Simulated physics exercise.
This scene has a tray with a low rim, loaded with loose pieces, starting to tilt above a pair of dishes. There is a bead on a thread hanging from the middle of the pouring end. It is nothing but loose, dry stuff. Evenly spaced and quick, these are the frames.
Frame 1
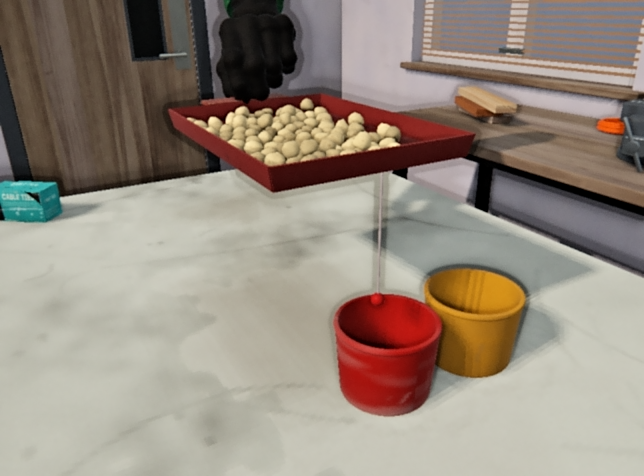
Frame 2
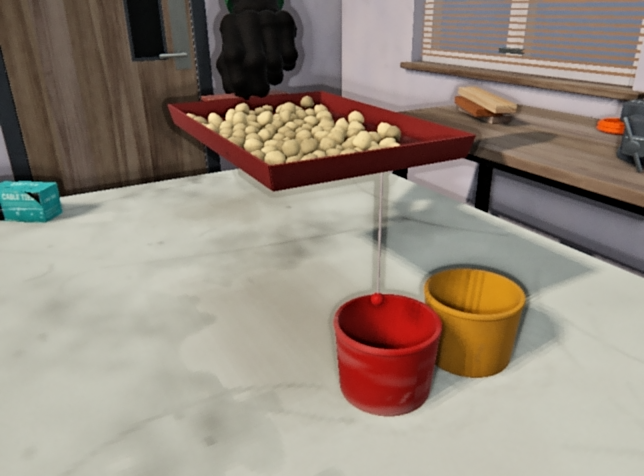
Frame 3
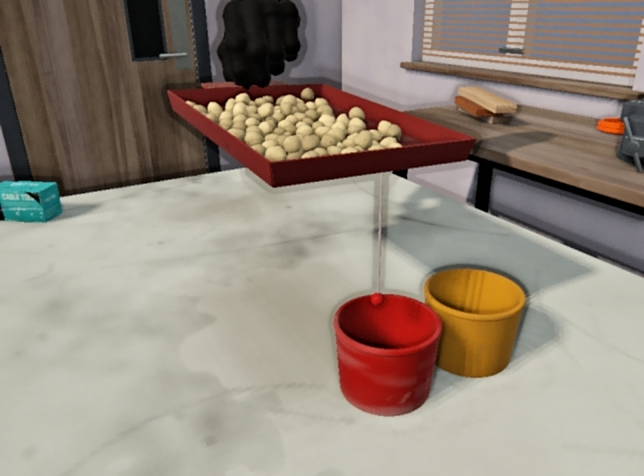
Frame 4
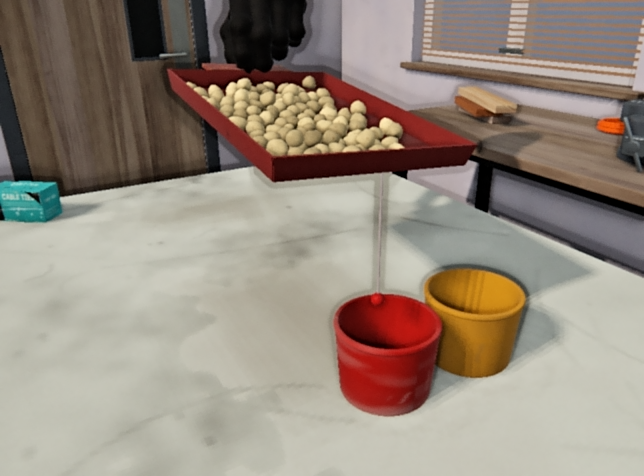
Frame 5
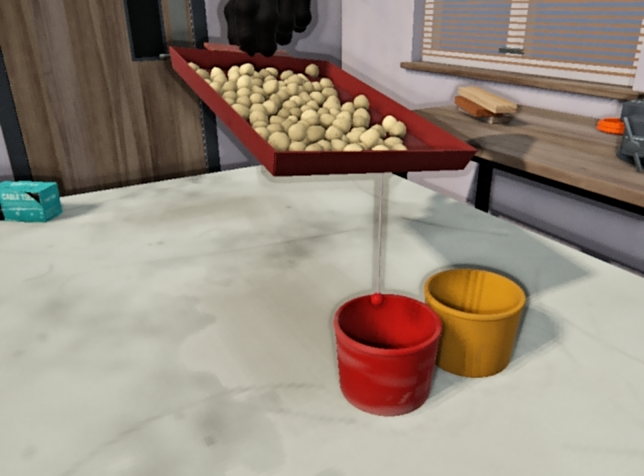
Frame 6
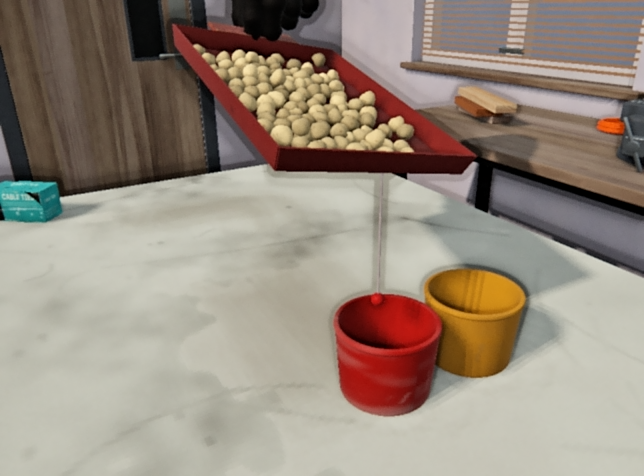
Above a marble counter, a black-gloved hand tilting a red tray of round pale nuts, its far end rising beyond two dishes.
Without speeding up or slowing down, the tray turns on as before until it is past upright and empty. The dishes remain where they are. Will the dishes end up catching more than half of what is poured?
Yes.
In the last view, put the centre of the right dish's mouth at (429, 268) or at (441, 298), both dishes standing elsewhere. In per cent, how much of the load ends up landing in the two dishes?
Trial 1: 20 percent; trial 2: 60 percent.
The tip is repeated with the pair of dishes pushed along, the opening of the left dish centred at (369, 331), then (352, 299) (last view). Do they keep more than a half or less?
Try 1: The greater share; try 2: A lesser share.
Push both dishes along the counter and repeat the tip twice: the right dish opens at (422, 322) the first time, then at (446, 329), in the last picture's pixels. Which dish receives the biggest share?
Try 1: The dish to the right; try 2: The dish to the right.
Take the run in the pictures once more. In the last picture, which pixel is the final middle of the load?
Last view, resting centre - approx. (465, 346).
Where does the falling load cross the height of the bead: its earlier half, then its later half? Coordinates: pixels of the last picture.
First roughly (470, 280), then roughly (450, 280).
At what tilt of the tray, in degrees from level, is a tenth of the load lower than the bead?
The tilt then is about 105°.
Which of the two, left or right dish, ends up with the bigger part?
It's the right of the two that is fuller.
Soon after the last picture, tray tipped steeply; nearly all on the tray; a stray few outside both; a stray few in the air.
A little later, tray tipped past a quarter turn; most on the tray; a stray few in the right dish; a stray few outside both; a small part in the air.
Later still, tray tipped past a quarter turn; a small part in the left dish; about half in the right dish; about a third outside both.
At rest, tray tipped past a quarter turn; a small part in the left dish; about half in the right dish; about a third outside both.
